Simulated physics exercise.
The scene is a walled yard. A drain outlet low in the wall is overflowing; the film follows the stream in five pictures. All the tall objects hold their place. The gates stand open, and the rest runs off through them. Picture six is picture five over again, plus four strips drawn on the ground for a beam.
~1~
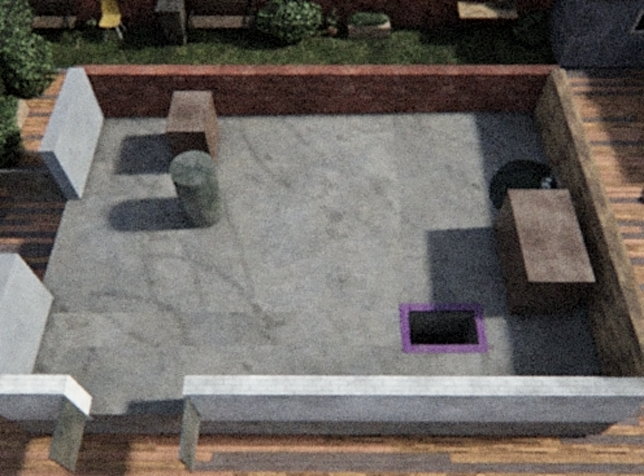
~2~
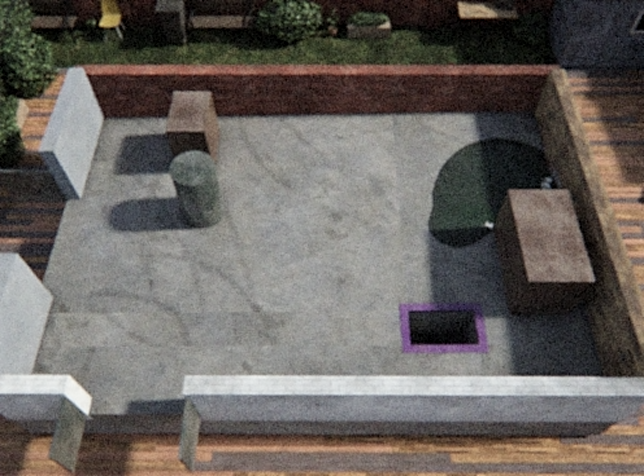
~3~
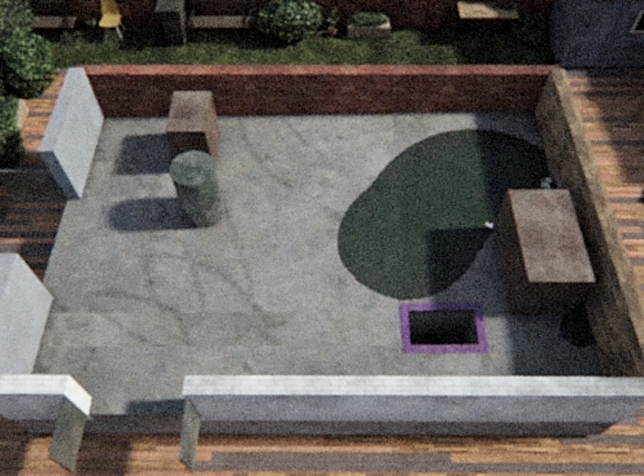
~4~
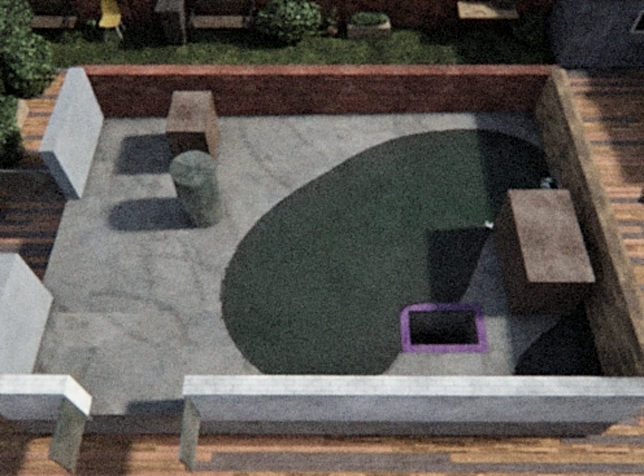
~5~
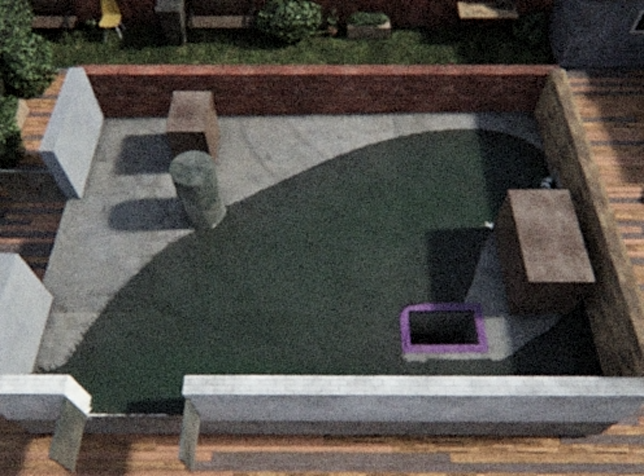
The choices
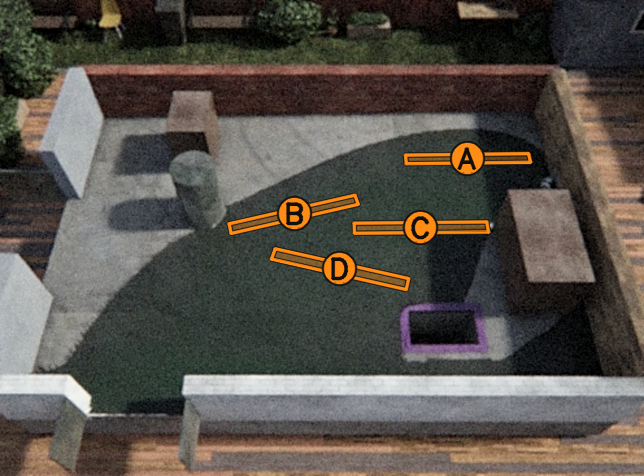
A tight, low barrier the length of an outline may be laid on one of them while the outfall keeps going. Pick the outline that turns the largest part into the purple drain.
It is D.
On the marked copy, A from (405, 159) to (529, 157); B from (230, 228) to (356, 199); C from (354, 228) to (487, 226); D from (273, 253) to (407, 284).
For place A, about 6 % of the stream runs into the purple drain, about 94 % out by the gates.
For place B, about 5 % of the stream runs into the purple drain, about 95 % out by the gates.
For place C, about 5 % of the stream runs into the purple drain, about 95 % out by the gates.
For place D, about 15 % of the stream runs into the purple drain, about 85 % out by the gates.
